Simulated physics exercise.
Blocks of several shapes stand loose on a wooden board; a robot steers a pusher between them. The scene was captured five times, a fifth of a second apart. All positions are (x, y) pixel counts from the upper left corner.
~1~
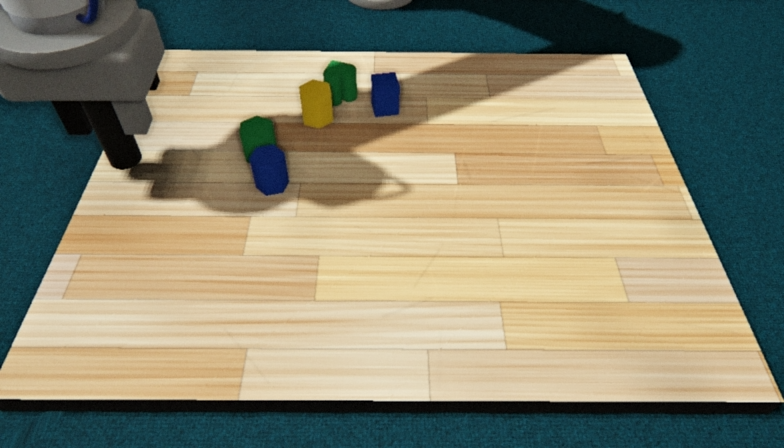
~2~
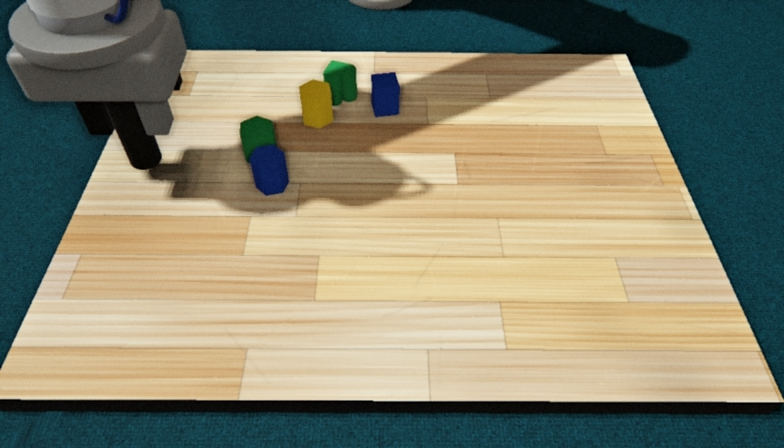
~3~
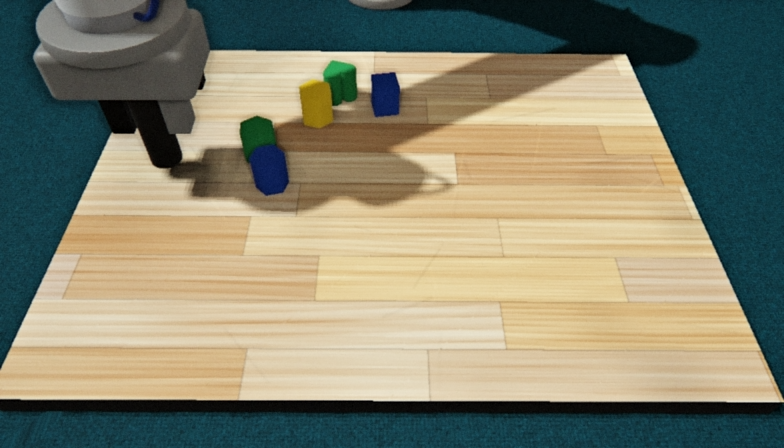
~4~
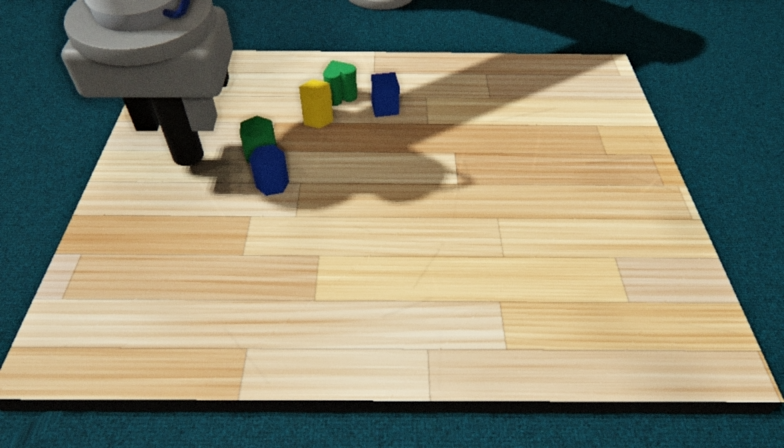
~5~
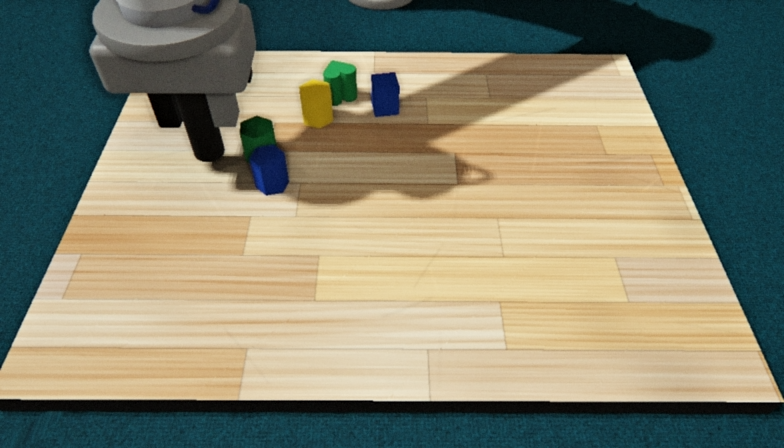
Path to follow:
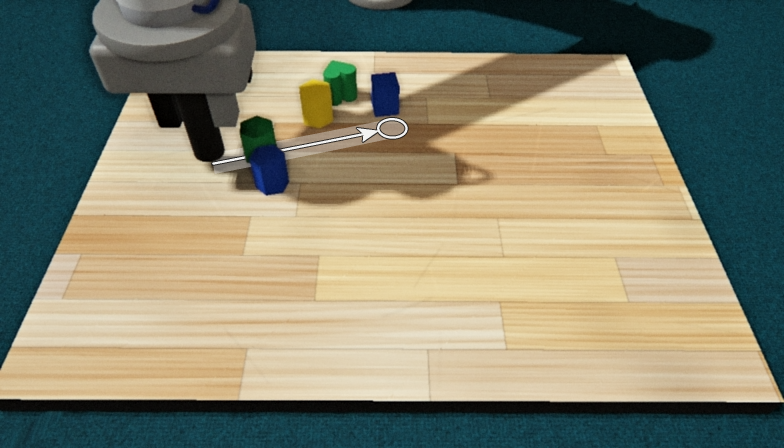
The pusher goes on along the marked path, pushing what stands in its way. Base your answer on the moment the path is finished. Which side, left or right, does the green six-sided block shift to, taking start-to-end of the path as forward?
Over to the left.
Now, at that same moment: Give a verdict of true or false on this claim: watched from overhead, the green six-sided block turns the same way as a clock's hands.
False - the claim does not hold.
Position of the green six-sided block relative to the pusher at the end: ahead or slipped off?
Still leading.
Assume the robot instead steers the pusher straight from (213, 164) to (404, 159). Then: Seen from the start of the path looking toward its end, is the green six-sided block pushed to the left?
Yes, it checks out.
Path on the board, from (213, 164) directly to (392, 128).
On the path given first. One third of the way, pusher at (274, 140); green six-sided block at (301, 116), turned 15° anticlockwise.
Two thirds of the way, pusher at (336, 128); green six-sided block at (362, 102), turned 30° anticlockwise.
At the end, pusher at (393, 117); green six-sided block at (416, 88), turned 50° anticlockwise; yellow six-sided block in place; blue square block at (388, 76).
